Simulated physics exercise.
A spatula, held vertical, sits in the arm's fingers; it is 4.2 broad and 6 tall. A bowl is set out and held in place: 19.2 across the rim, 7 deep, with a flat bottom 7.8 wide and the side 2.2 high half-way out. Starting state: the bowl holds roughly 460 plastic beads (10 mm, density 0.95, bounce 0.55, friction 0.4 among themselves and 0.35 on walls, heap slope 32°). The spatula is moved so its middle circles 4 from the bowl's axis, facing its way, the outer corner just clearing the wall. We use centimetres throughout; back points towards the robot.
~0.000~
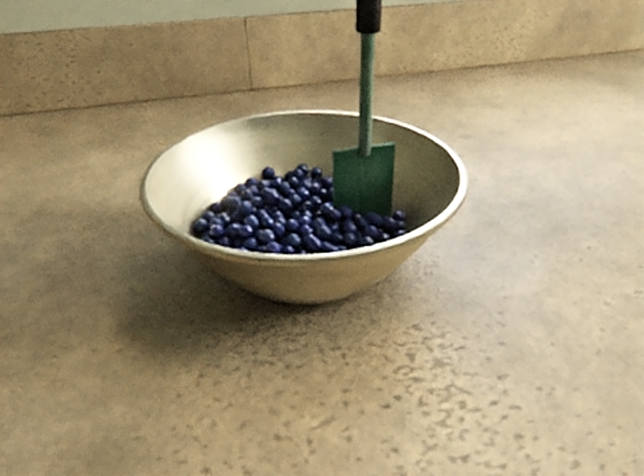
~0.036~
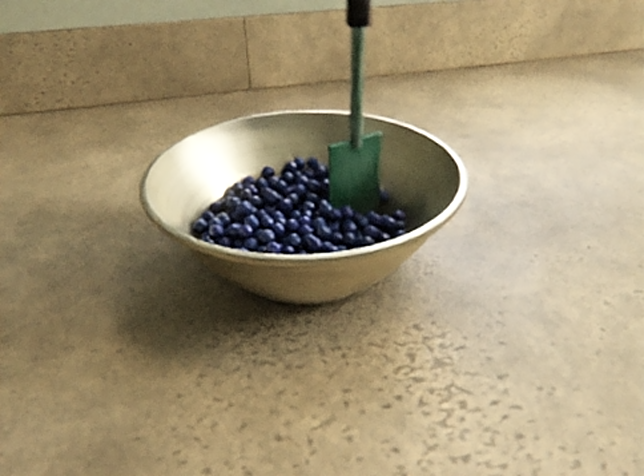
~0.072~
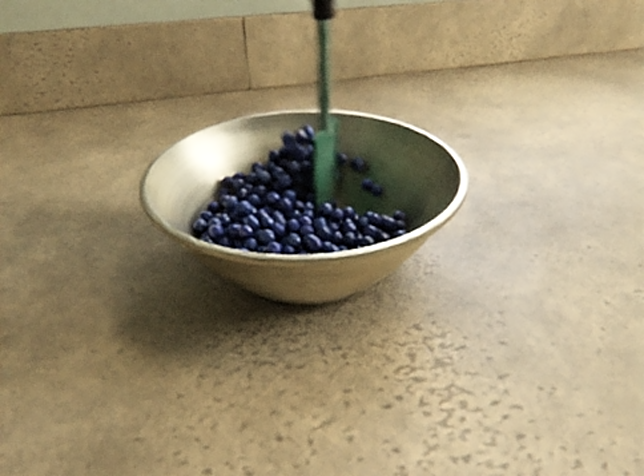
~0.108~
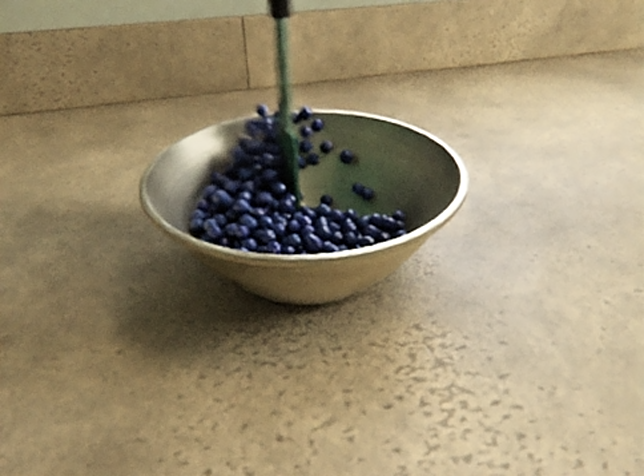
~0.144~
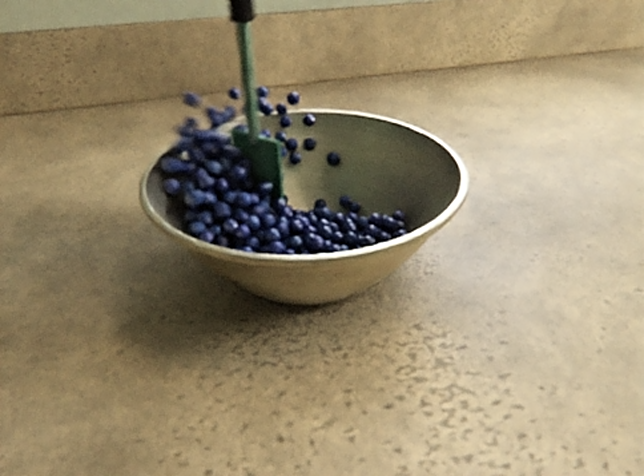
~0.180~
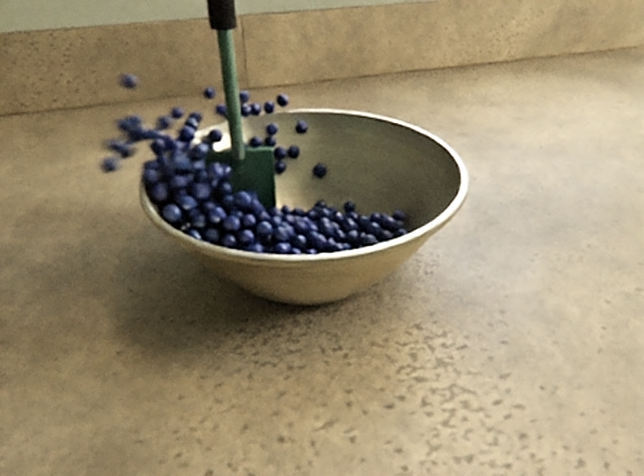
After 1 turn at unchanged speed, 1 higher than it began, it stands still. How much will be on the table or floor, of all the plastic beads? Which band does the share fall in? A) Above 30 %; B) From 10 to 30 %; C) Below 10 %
B, from 10 to 30 %.
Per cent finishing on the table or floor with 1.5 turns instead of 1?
Close to 20 in a hundred.
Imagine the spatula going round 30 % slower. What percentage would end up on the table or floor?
5 per cent.
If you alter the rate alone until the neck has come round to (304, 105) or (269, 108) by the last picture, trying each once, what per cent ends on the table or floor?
Well, about 0 percent the first time and about 0 percent the second.
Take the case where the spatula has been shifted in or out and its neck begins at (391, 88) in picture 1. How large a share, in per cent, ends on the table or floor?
About 0 %.
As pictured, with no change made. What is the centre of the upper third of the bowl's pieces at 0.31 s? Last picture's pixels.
Near (384, 225).
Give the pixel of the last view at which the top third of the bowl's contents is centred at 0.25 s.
The top third is centred near (273, 234) in the last picture.
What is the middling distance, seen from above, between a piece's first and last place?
About 7 cm.
By 0.25 s, 236° round, highest piece 12 above the table; 424 in the bowl, 4 on the table or floor, 37 in flight or on the tool.
By 0.31 s, 305° round, highest piece 12 above the table; 396 in the bowl, 22 on the table or floor, 47 in flight or on the tool.
By 0.54 s, 0° round, highest piece 6 above the table; 373 in the bowl, 86 on the table or floor, 6 in flight or on the tool.
By 1.24 s, 0° round, highest piece 5 above the table; 373 in the bowl, 92 on the table or floor.
Final count, 373 in the bowl, 92 on the table or floor. That is 20 % on the table or floor.
